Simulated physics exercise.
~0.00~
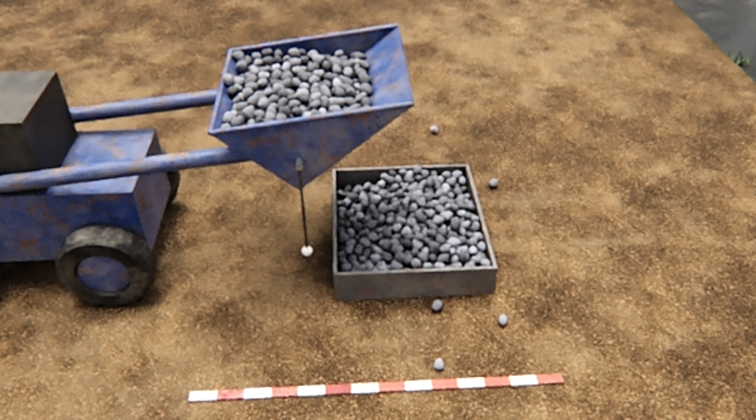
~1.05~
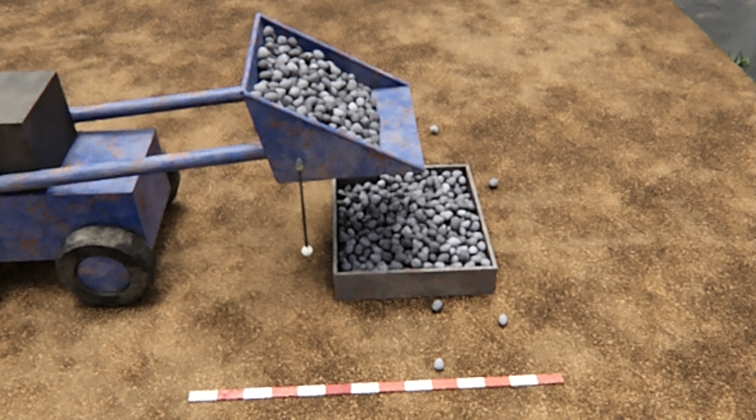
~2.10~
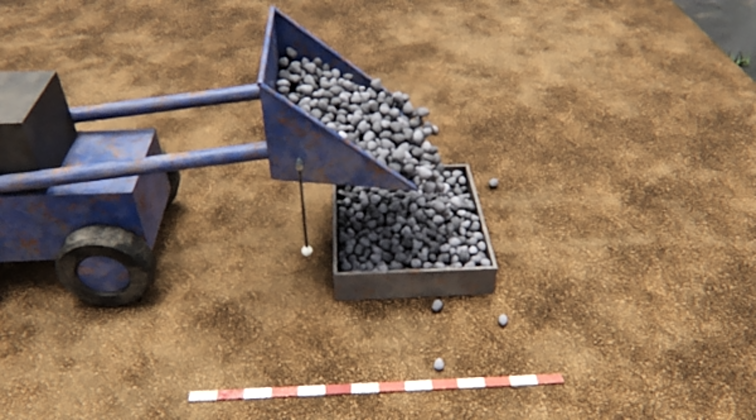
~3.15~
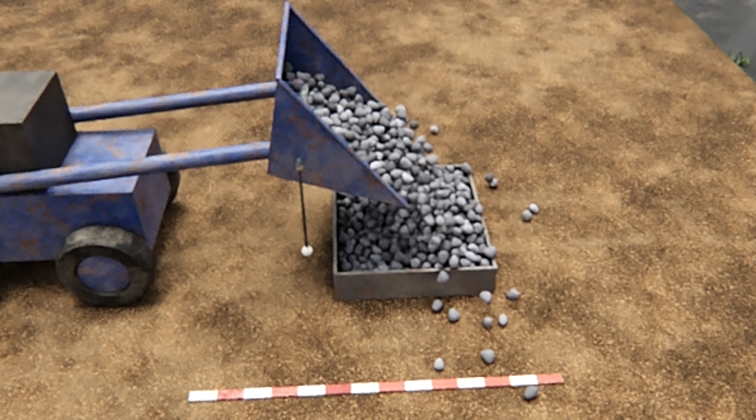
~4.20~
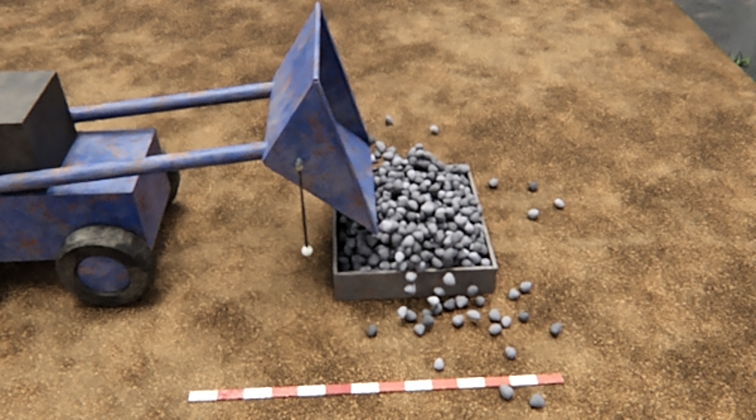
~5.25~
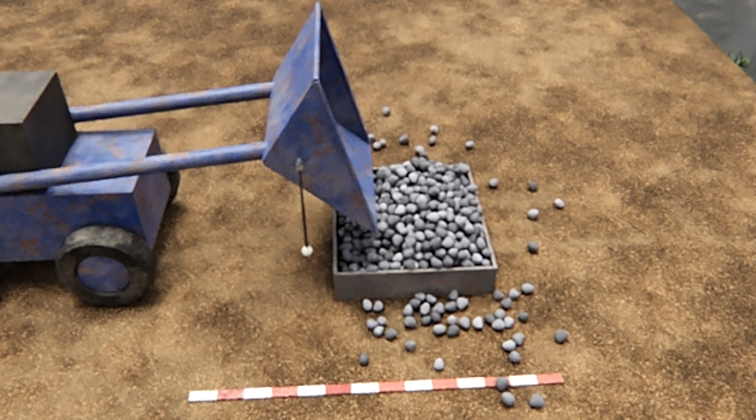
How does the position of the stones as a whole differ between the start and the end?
At the start the stones were split between the raised bucket and the bin, with a few on the ground. By the end they lay lower and farther right overall, heaped in the bin and scattered around it.
